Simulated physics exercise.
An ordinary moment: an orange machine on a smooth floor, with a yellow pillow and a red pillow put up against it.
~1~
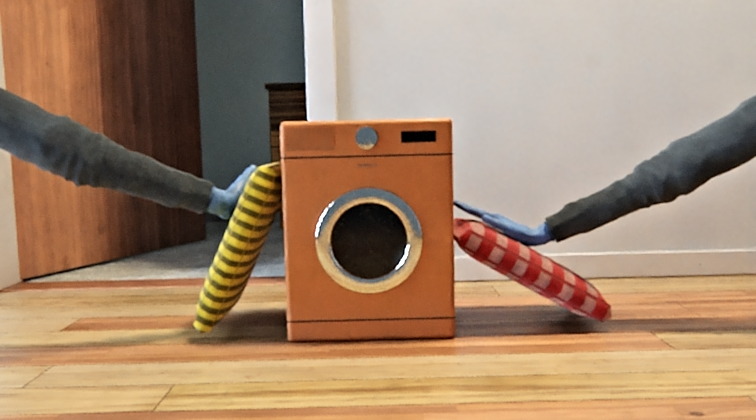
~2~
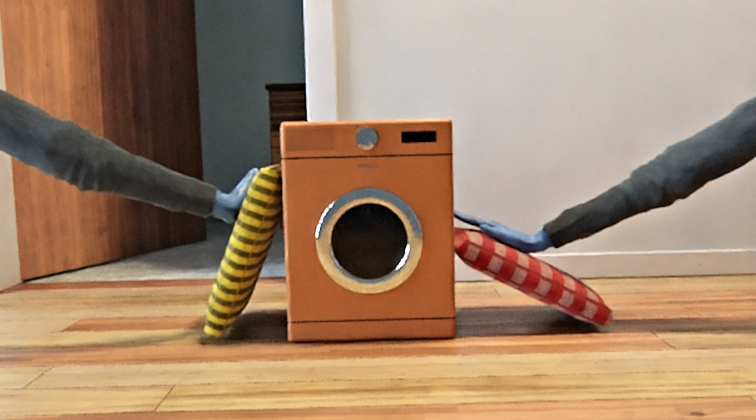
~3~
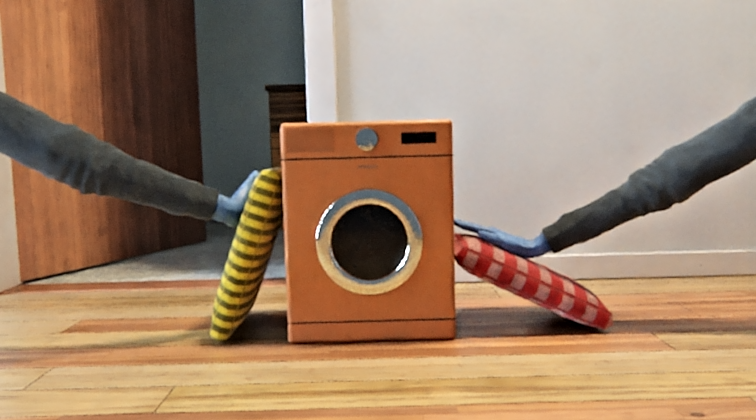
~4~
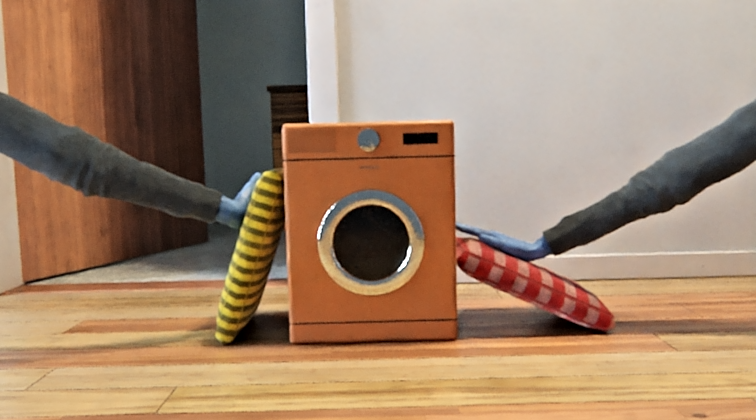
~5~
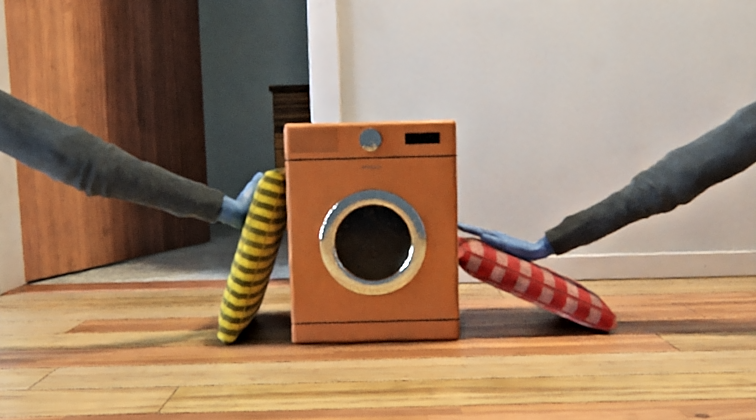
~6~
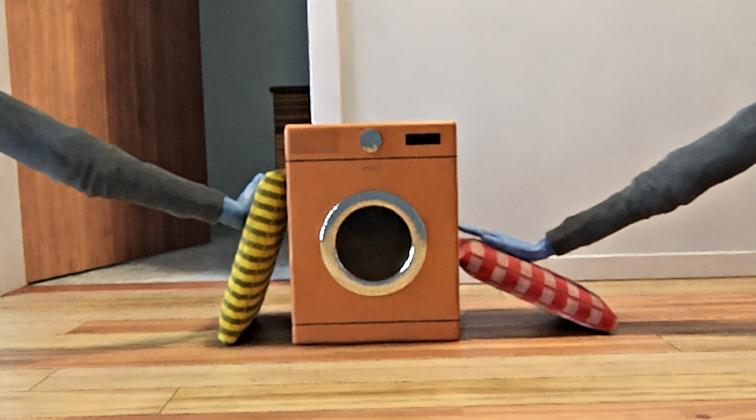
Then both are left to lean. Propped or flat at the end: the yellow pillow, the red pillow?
The yellow pillow keeps leaning; the red pillow slumps to the floor.
Then, 0.22 s on from there, yellow pillow propped as before near (261, 250); red pillow slipping down near (533, 295).
Then, 0.30 s on from there, yellow pillow propped as before near (262, 250); red pillow flat on the floor near (533, 304).
In the end, yellow pillow propped as before near (261, 250); red pillow flat on the floor near (534, 306). The yellow pillow holds its lean and the red pillow slides down flat.
